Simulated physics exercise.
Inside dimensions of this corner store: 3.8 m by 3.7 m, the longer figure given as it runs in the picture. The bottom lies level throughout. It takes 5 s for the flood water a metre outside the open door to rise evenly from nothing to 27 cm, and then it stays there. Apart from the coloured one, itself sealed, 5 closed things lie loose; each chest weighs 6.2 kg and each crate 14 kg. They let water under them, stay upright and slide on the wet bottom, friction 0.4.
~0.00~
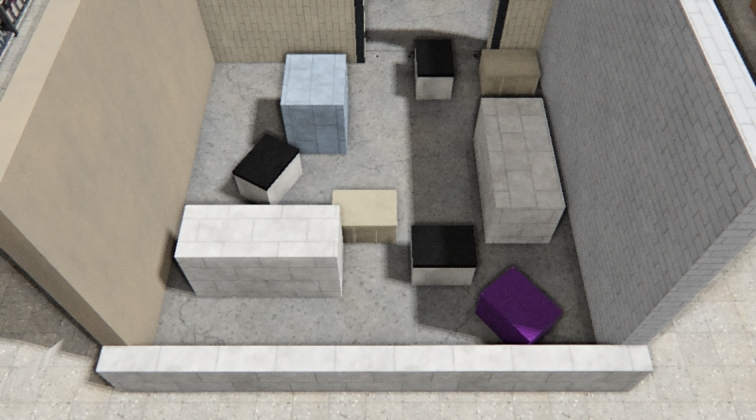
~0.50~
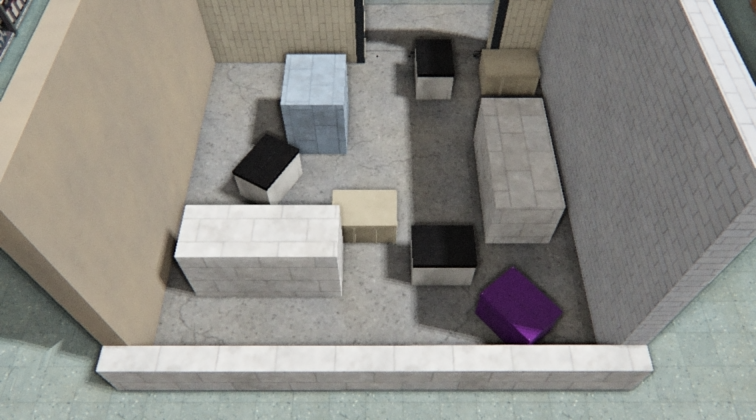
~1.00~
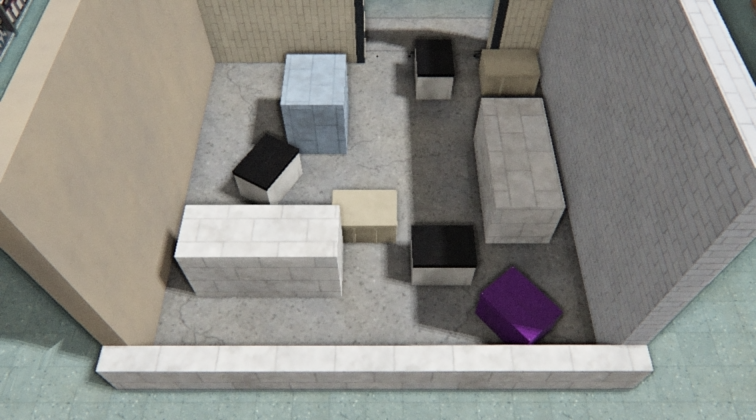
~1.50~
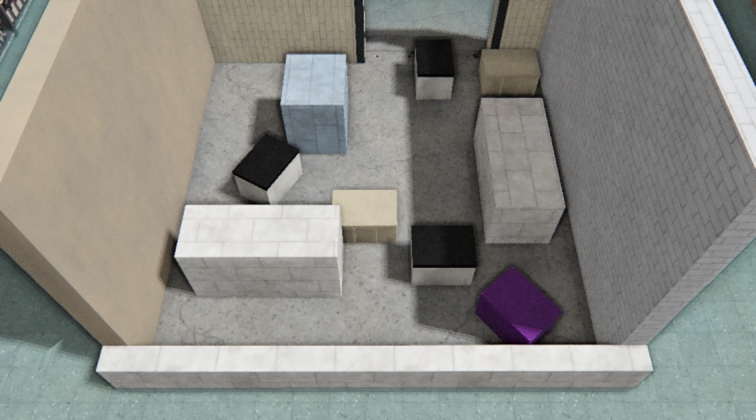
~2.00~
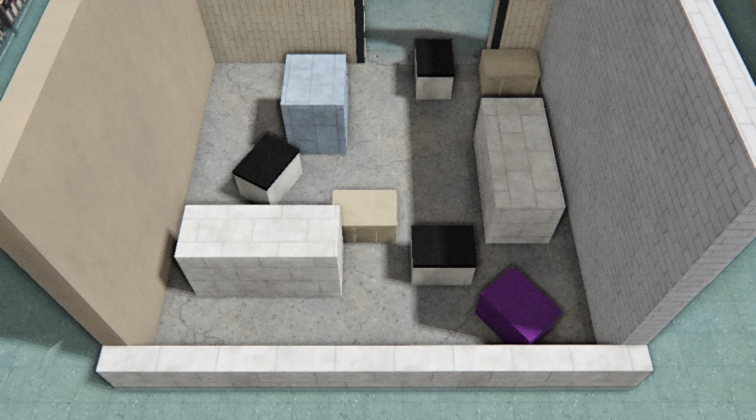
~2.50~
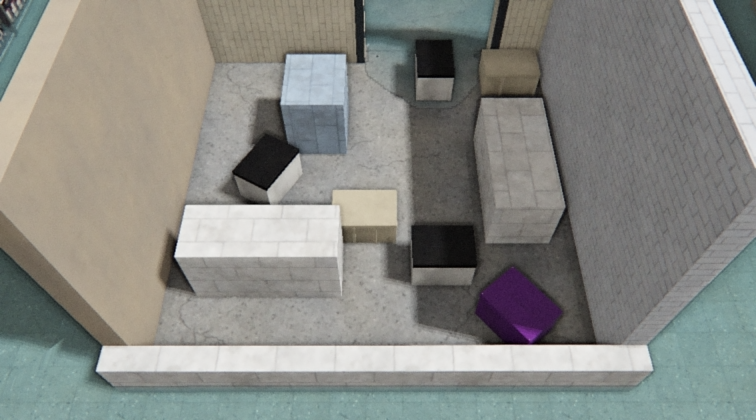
Water spreads around the walled room and begins to enter through the gap at the back.
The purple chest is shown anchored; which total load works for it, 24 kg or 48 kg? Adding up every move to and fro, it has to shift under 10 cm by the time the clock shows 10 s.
Prediction: Neither amount steadies it.
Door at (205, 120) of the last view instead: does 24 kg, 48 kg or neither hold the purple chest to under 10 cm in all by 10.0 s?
Well, then the greater option is needed.
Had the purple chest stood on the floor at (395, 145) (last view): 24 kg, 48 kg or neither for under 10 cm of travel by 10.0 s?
Result: Both fail.
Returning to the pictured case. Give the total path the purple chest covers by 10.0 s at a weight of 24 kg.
Adding it all up, something like 150 cm.
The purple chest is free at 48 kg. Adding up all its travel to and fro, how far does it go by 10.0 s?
The distance adds up to about 60 cm.
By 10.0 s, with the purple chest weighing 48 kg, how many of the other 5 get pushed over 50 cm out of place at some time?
The number is 4.
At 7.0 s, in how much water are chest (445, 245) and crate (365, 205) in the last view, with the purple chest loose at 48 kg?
Roughly 20 and 12 cm.
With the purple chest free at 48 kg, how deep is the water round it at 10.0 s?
Close to 21 cm deep.
After 3.5 s the purple chest would be 0 cm from its start with 24 kg and 0 cm from its start with 48 kg; 0 cm of water round it then.
After 4.5 s the purple chest would be 0 cm from its start with 24 kg and 0 cm from its start with 48 kg; 0 cm of water round it then.
After 7.0 s the purple chest would be 18 cm from its start with 24 kg and 0 cm from its start with 48 kg; 11 cm of water round it then.
After 10.0 s the purple chest would be 65 cm from its start with 24 kg and 53 cm from its start with 48 kg; 21 cm of water round it then.
